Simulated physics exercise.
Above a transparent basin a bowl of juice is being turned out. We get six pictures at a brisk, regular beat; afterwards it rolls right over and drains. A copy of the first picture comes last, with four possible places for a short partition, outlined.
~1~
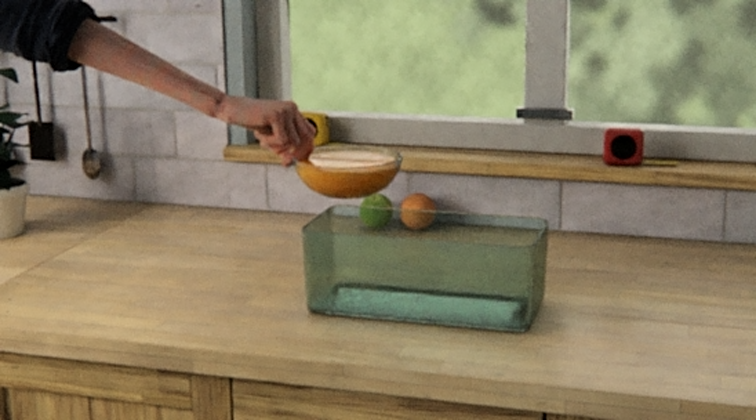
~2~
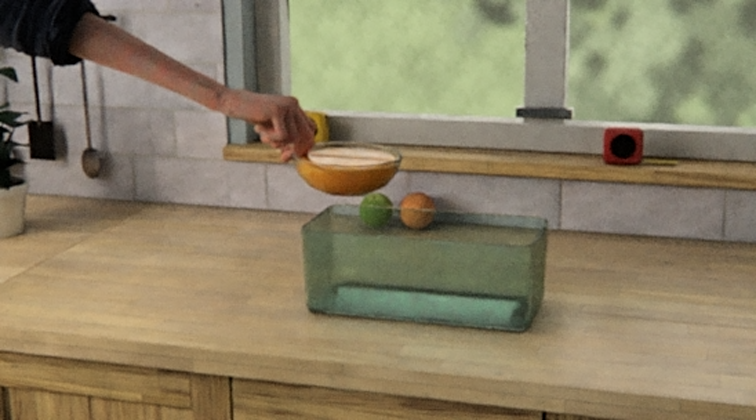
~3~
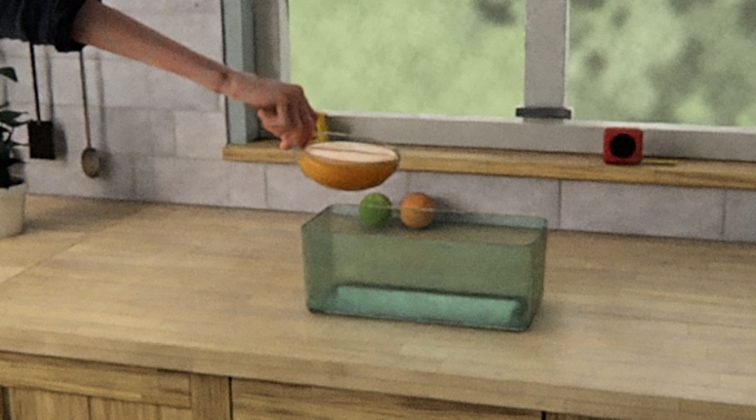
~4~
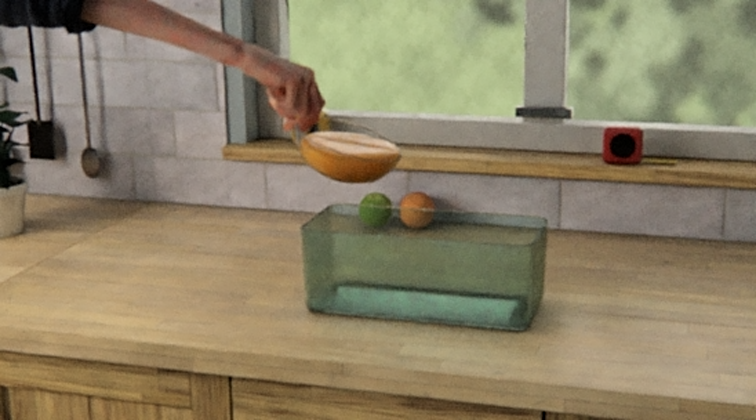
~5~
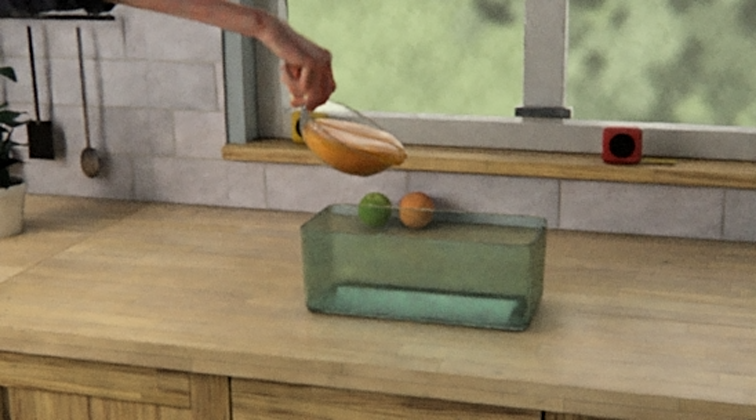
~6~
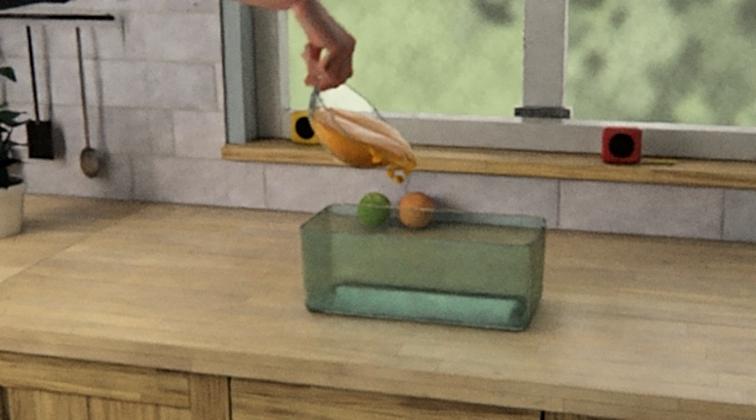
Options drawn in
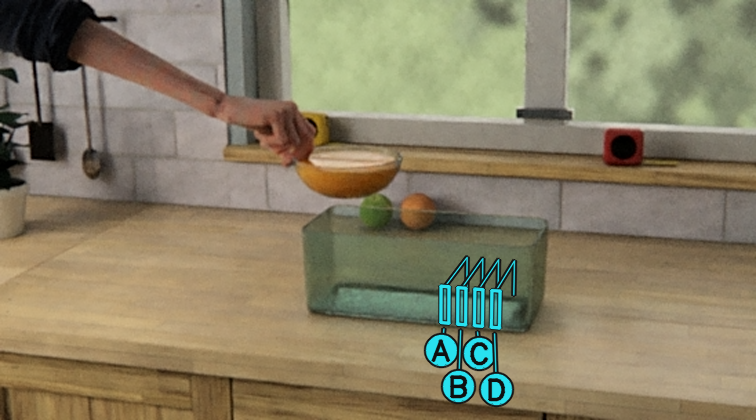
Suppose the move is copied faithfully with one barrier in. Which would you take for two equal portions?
The best place is B.
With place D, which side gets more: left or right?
The left side.
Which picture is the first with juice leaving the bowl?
Picture 4.
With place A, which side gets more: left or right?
The right side.
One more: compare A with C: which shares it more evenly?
Here it is place A.
On the marked copy, A at (443, 328); B at (460, 330); C at (477, 331); D at (494, 333).
With A, about 29 % ends left of the wall and 65 % right of it; 6 % is lost outside.
With B, about 40 % ends left of the wall and 47 % right of it; 13 % is lost outside.
With C, about 73 % ends left of the wall and 19 % right of it; 8 % is lost outside.
With D, about 87 % ends left of the wall and 2 % right of it; 11 % is lost outside.
